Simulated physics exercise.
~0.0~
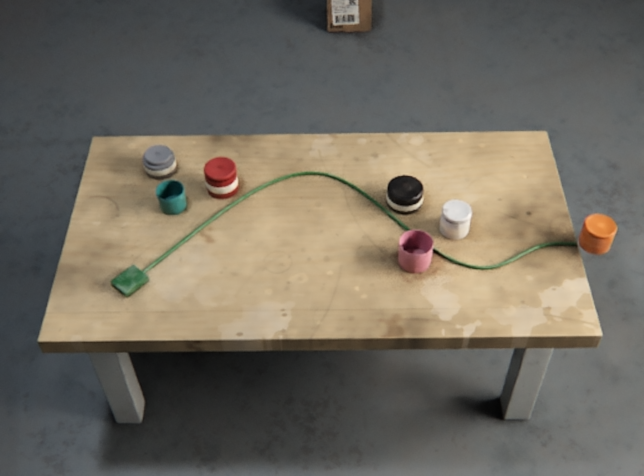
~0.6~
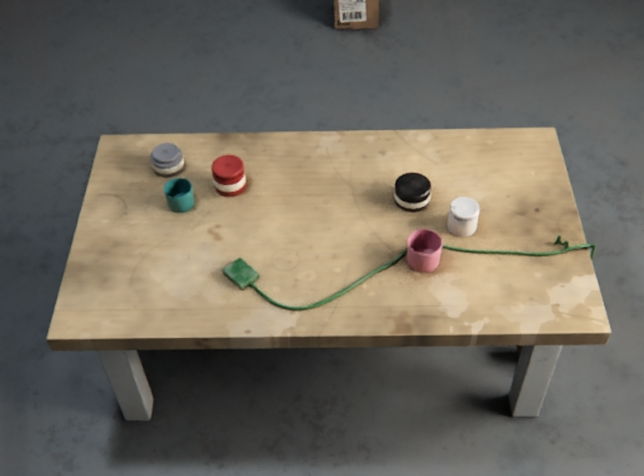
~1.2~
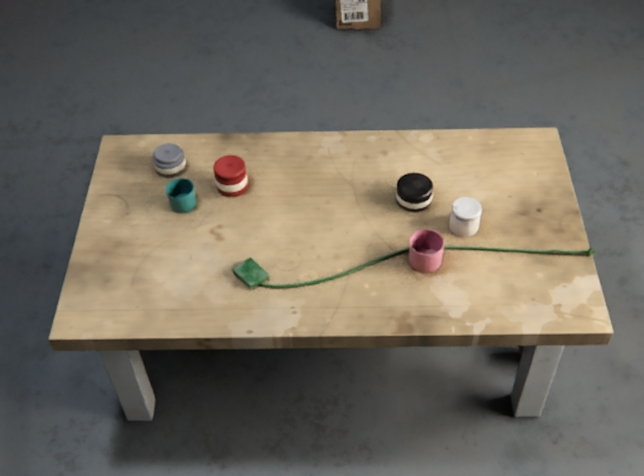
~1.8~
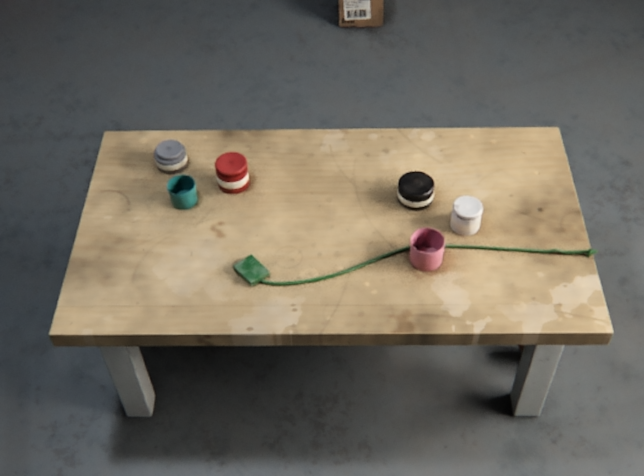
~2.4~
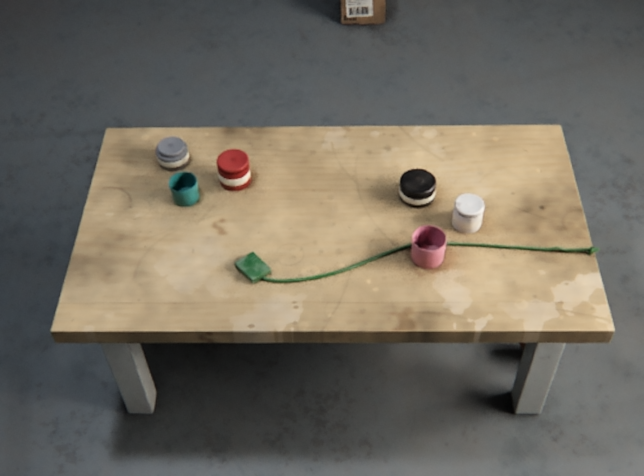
A workbench holds still as an orange speaker drops off, dragging a green phone right.
